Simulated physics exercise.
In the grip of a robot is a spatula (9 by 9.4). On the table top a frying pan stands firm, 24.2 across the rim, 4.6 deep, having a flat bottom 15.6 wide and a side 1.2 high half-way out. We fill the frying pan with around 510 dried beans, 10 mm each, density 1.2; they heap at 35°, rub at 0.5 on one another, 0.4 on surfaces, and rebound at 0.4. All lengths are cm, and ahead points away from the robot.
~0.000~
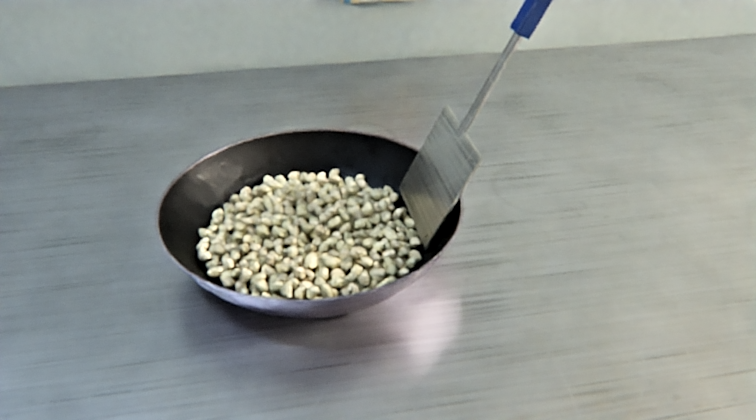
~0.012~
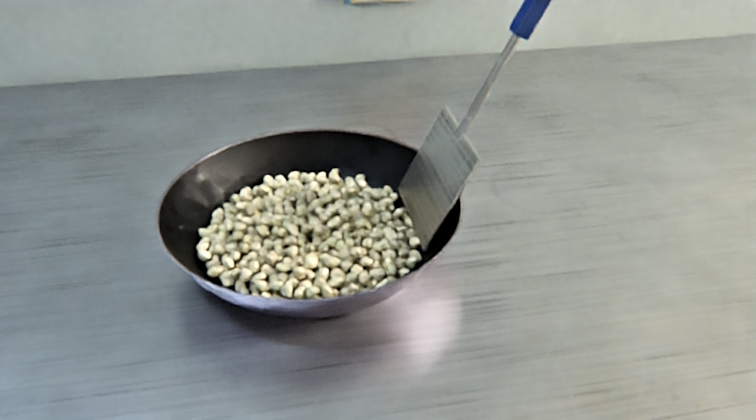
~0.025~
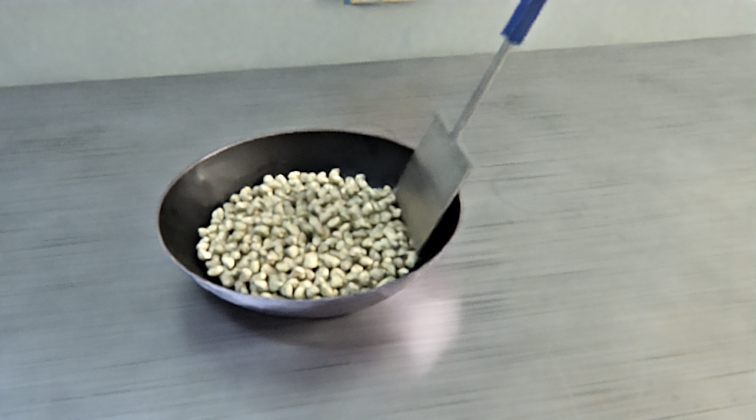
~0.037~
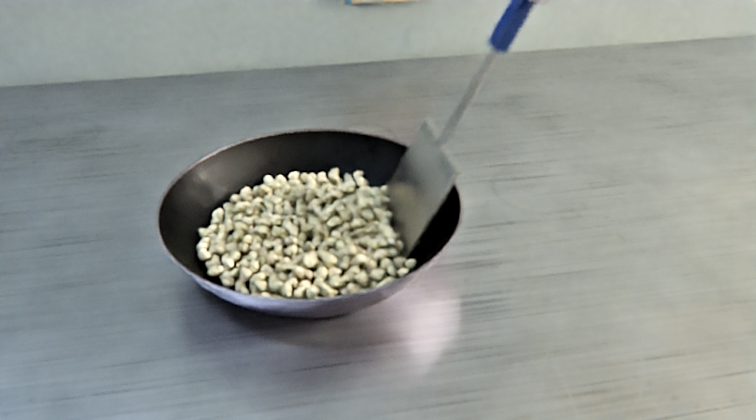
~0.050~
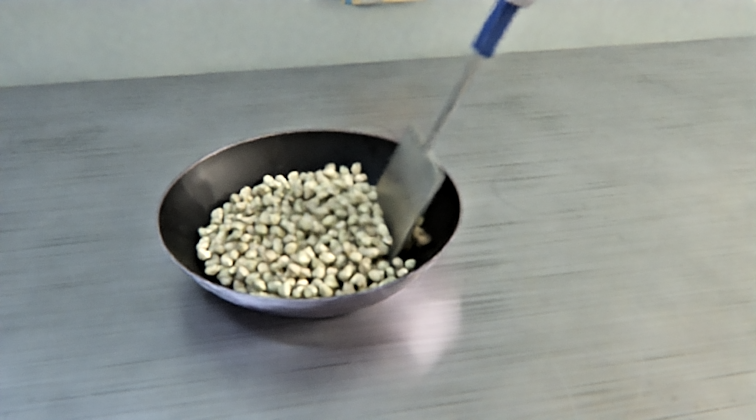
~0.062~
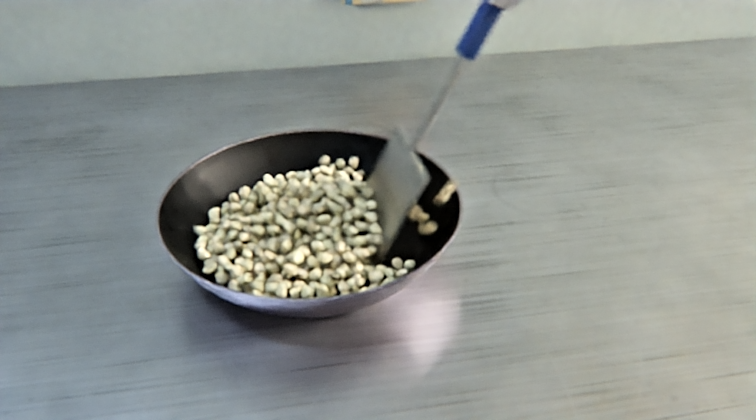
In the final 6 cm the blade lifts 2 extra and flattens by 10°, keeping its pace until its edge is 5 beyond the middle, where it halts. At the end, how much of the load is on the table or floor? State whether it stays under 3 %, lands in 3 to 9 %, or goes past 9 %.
It lands in 3 to 9 %.
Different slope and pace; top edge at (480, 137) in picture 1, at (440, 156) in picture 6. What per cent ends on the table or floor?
Some 0 percent ends up on the table or floor.
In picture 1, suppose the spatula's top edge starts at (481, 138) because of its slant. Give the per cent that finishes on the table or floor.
5 percent or thereabouts.
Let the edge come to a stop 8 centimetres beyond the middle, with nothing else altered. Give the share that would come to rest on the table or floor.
Result: Approx. 35 %.
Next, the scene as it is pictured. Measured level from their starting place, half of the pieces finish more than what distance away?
It comes to some 4 cm.
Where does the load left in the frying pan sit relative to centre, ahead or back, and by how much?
It sits some 5.0 centimetres ahead of centre.
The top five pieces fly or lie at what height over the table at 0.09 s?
About 9 cm.
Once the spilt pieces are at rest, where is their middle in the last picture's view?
Pixel estimate: About (119, 250).
By 0.09 s, sloping 64°, highest piece 16 above the table; 511 in the frying pan, 2 on the blade or in flight.
By 0.12 s, sloping 60°, highest piece 24 above the table; 511 in the frying pan, 2 on the blade or in flight.
By 0.34 s, sloping 54°, highest piece 60 above the table; 485 in the frying pan, 26 on the table or floor, 2 on the blade or in flight.
By 1.39 s, sloping 54°, highest piece 5 above the table; 484 in the frying pan, 29 on the table or floor.
Final count, 484 in the frying pan, 29 on the table or floor. That is 6 % on the table or floor.
